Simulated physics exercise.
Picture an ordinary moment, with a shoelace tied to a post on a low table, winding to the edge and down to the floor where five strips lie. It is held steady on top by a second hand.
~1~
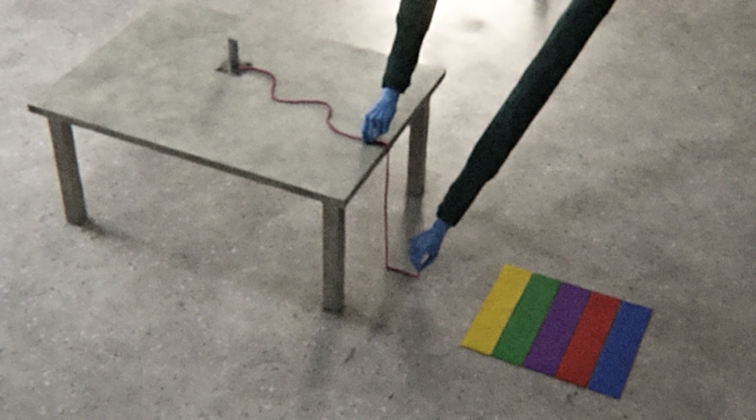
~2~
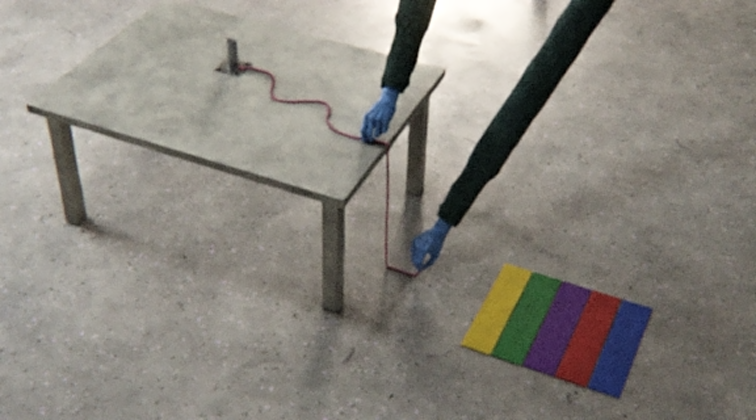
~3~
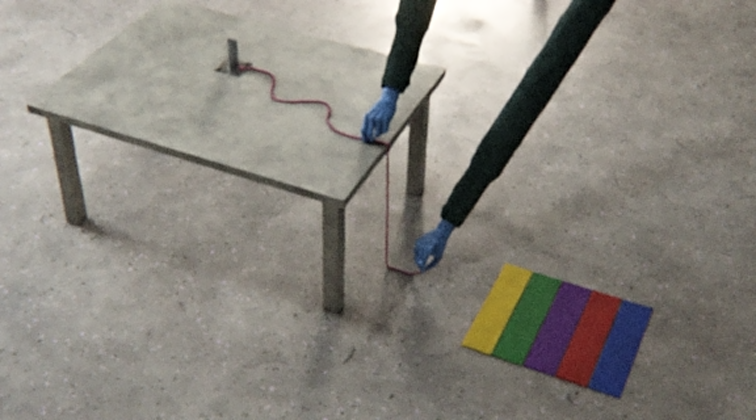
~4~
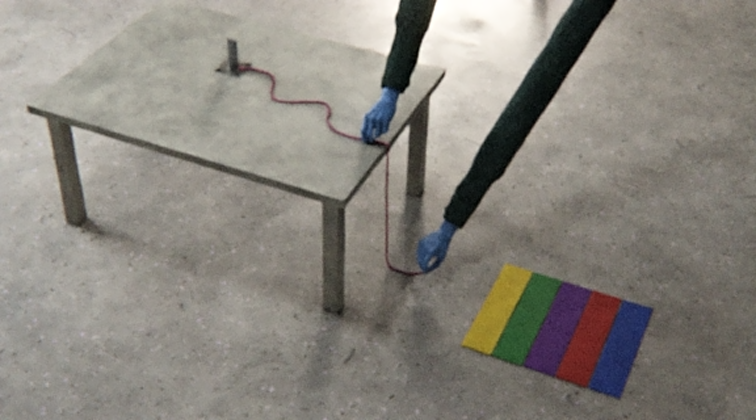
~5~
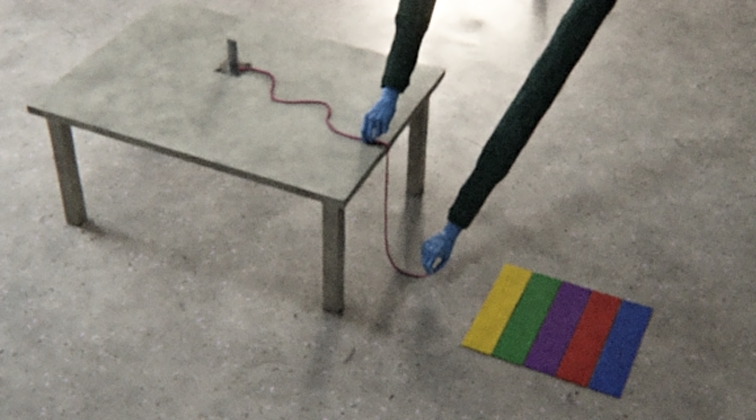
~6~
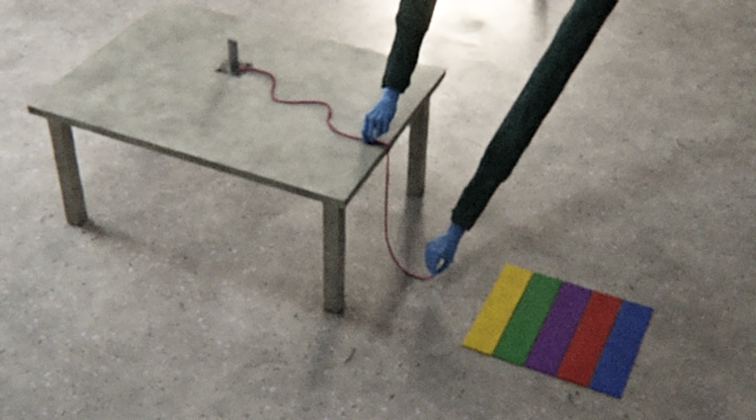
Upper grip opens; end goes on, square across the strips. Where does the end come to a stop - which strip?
On the purple strip.
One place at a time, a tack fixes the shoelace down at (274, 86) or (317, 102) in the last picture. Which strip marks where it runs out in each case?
The end lands on purple the first time and on green the second time.
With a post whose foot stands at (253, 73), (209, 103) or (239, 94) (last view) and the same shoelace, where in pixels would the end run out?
Per try, approx.: (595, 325); (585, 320); (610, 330).
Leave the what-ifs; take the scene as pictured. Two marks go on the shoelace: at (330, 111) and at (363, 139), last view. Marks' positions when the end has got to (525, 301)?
First mark (358, 118), second mark (401, 154).
Soon after, end near (525, 301); over green.
After that, end near (554, 310); over purple.
At the stop, end near (571, 315); over purple. It gets as far as the purple strip.
